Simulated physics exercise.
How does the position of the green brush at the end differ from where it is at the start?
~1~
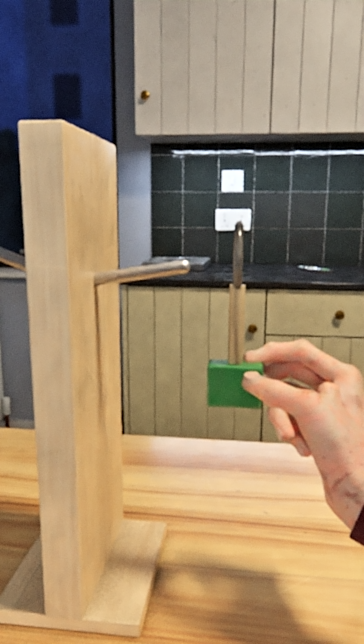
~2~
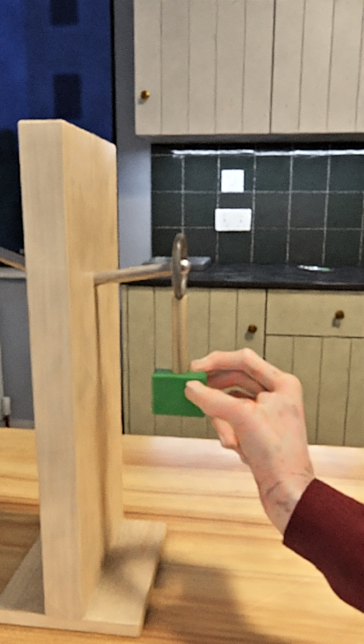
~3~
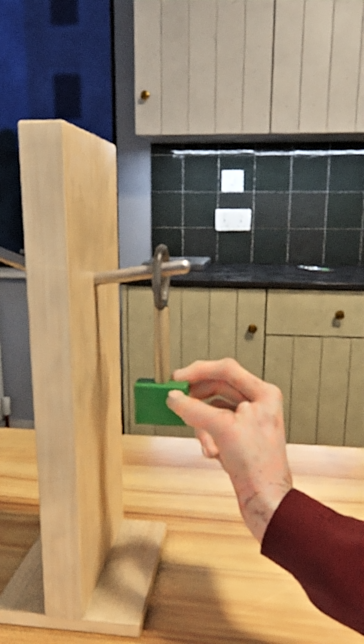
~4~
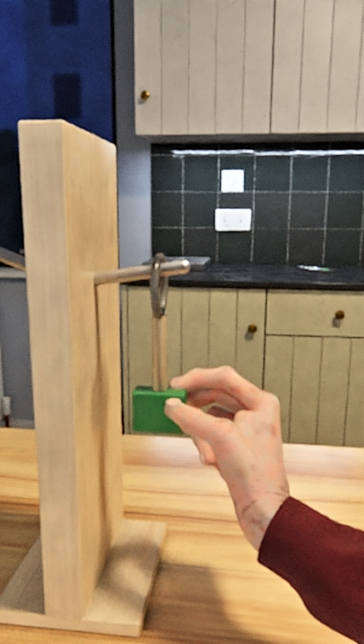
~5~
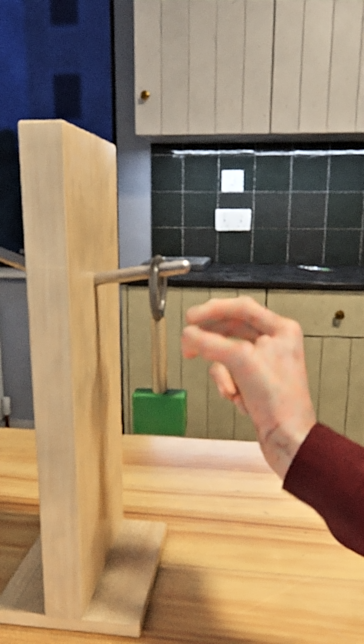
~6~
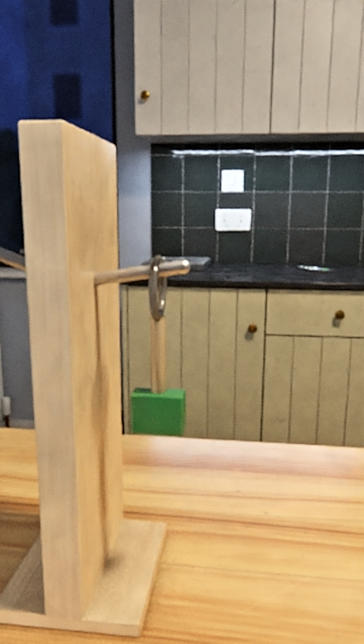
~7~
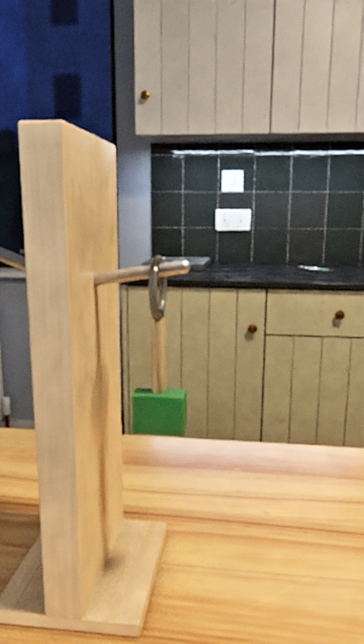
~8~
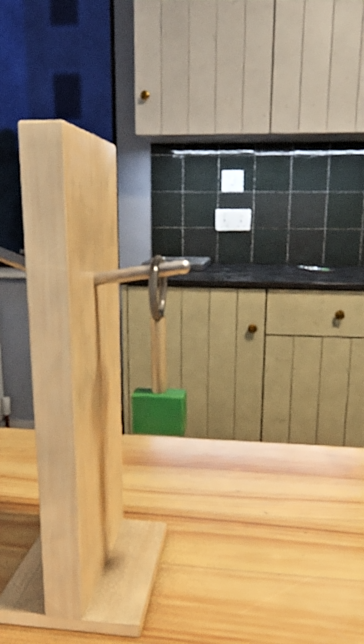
At the start the green brush is held in the hand to the right of the metal peg. By the end it is farther left and a little lower, hanging from the peg by its ring.
